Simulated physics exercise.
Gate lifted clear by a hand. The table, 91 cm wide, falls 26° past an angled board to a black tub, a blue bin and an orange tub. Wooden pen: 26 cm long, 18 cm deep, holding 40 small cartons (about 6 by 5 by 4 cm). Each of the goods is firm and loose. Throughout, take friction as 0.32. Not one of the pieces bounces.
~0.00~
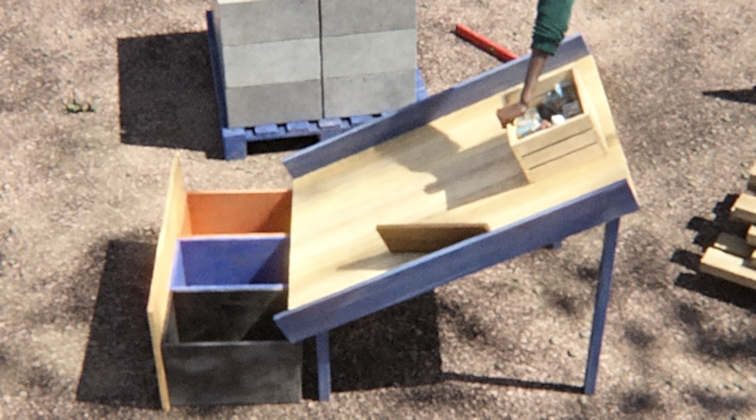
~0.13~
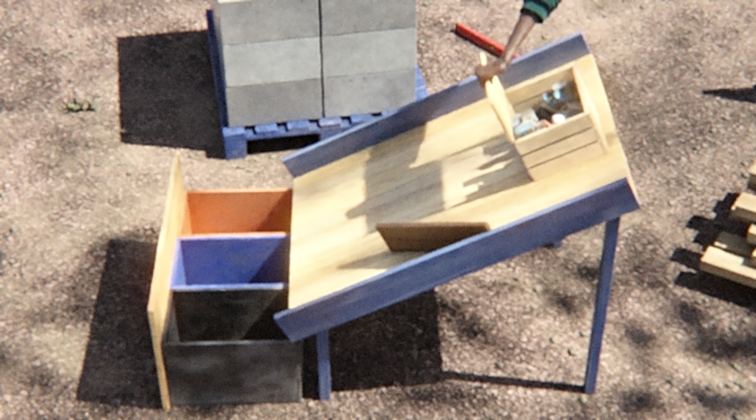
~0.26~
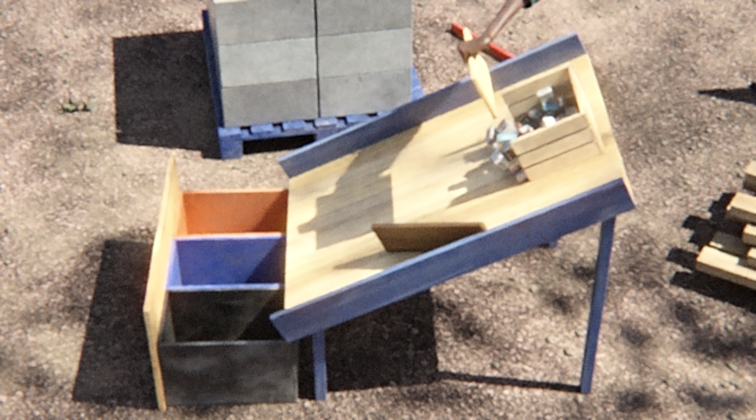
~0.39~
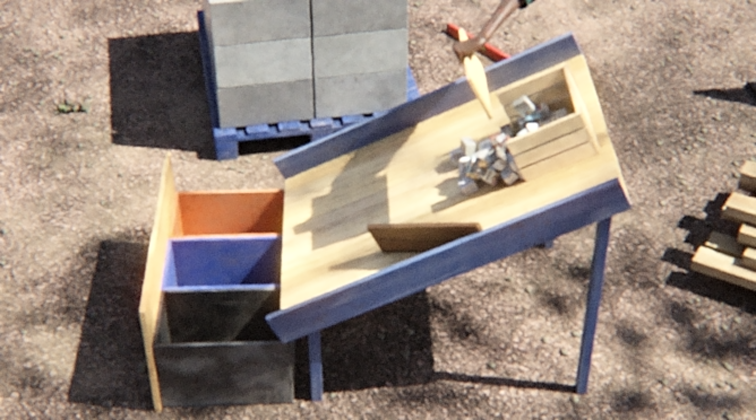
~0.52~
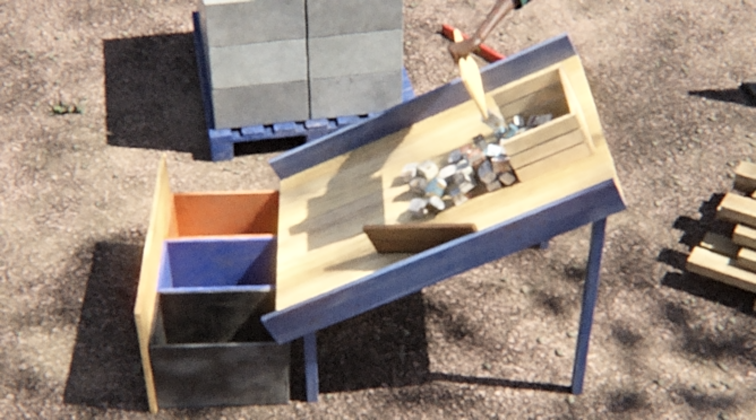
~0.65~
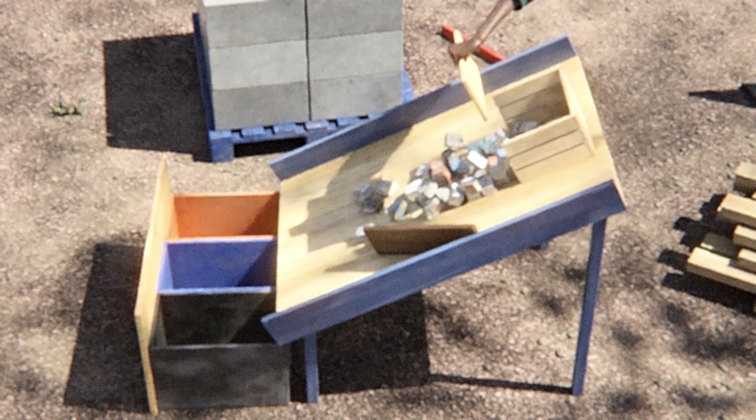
A hand lifted the gate away from a wooden pen on a sloping table, and the small silvery cartons inside slid out and spread down the boards toward the left, passing above a short brown divider.
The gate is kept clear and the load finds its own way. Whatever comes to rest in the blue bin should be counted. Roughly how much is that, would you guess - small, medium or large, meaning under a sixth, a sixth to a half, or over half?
Large, over half.
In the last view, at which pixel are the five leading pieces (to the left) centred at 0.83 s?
Around (305, 234) in pixels.
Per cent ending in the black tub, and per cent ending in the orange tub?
Close to 10 and 10 percent respectively.
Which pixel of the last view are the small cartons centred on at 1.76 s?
Somewhere about (188, 311) in pixels.
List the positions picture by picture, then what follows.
In the first frame (we follow the rim corner now nearest the camera), wooden pen at (585, 114); blue bin at (173, 288); nothing out yet.
In the second frame, wooden pen at (586, 113).
In the third frame, wooden pen at (581, 113); 11 out.
In the fourth frame, wooden pen at (577, 114); 18 out, the lowest carton at (458, 156).
In the fifth frame, wooden pen at (572, 114); 27 out, the lowest carton at (411, 173).
In the sixth frame, wooden pen at (572, 115); blue bin at (160, 291); 34 out, the lowest carton at (363, 193).
After 0.83 s, 40 on the slope.
After 1.05 s, 4 in the blue bin, 32 on the slope and 4 in the air.
After 1.36 s, 4 in the black tub, 21 in the blue bin, 1 in the orange tub, 9 on the slope and 5 in the air.
Final count (at 1.76 s), 5 in the black tub, 32 in the blue bin and 3 in the orange tub. Asked share, 32 of 40, 80 per cent.
